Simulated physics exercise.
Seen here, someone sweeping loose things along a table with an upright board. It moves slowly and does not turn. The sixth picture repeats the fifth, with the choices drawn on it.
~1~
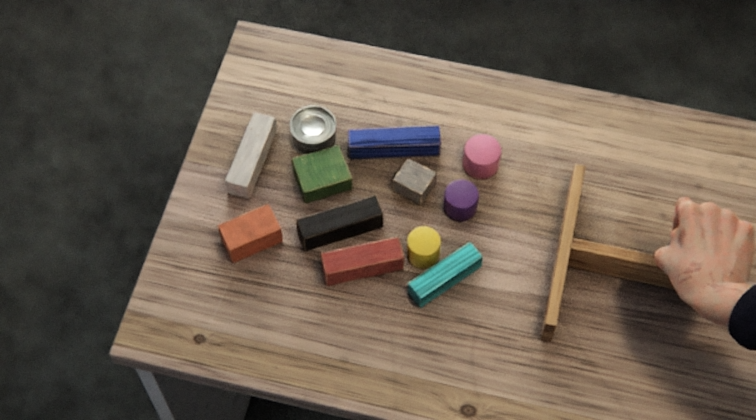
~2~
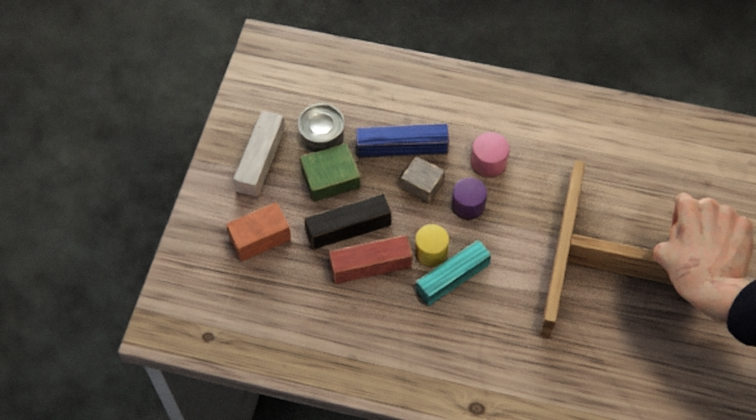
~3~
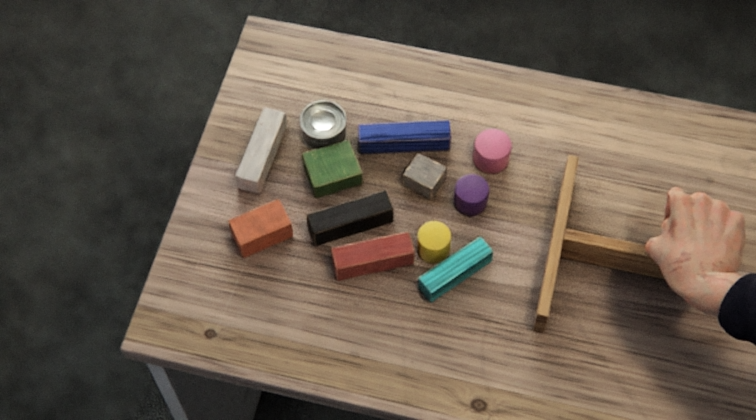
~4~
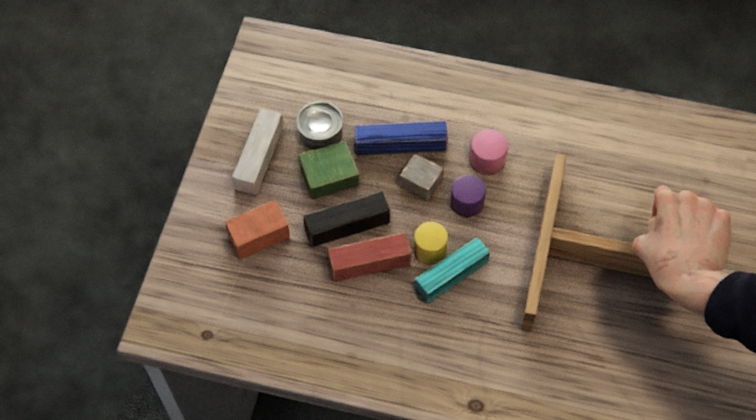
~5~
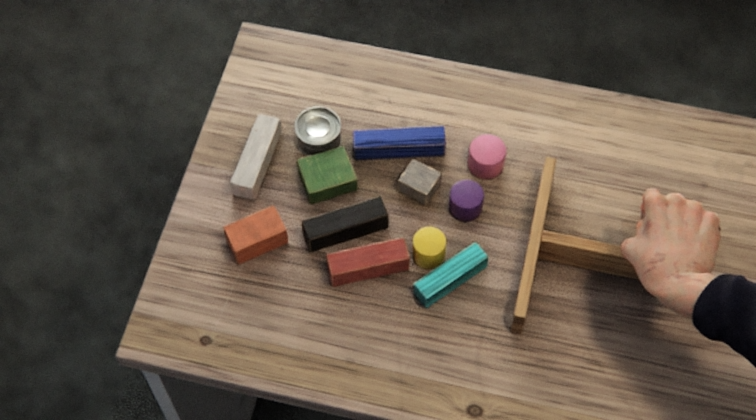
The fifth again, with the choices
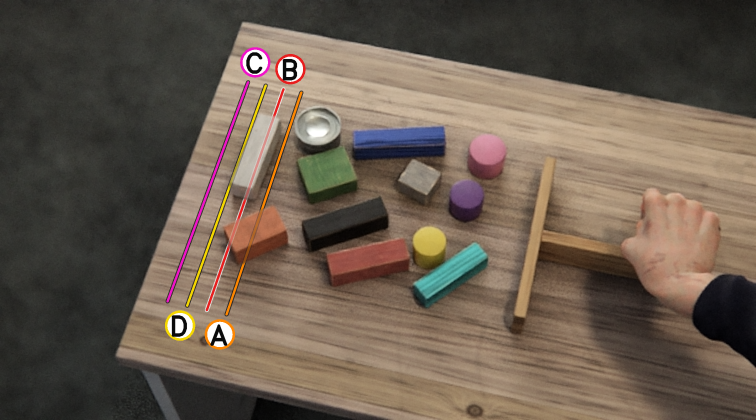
A hand gripped a wooden T-shaped board and slid it slowly a short way left across the table, while the colourful blocks, sticks and small metal bowl beside it stayed where they were, untouched.
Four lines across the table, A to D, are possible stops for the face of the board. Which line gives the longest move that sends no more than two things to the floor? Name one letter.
Stop at B.
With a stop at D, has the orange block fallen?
Yes.
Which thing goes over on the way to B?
It is the white bar.
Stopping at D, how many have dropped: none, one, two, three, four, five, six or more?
By then, four.
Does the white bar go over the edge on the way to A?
By then, yes.
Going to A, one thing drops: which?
The white bar goes over.
On the marked copy, A at (266, 197); B at (247, 193); C at (210, 186); D at (229, 190).
Following B. Soon after the start, board (431, 212); pink tin (453, 136); blue stick (388, 137).
Later, board (328, 191); white bar (239, 148); orange block (228, 243).
In the end, board (248, 175); white bar over the edge; black stick (182, 181); one fallen.
As for the rest, A is within the limit but short; C drops six; D drops four.
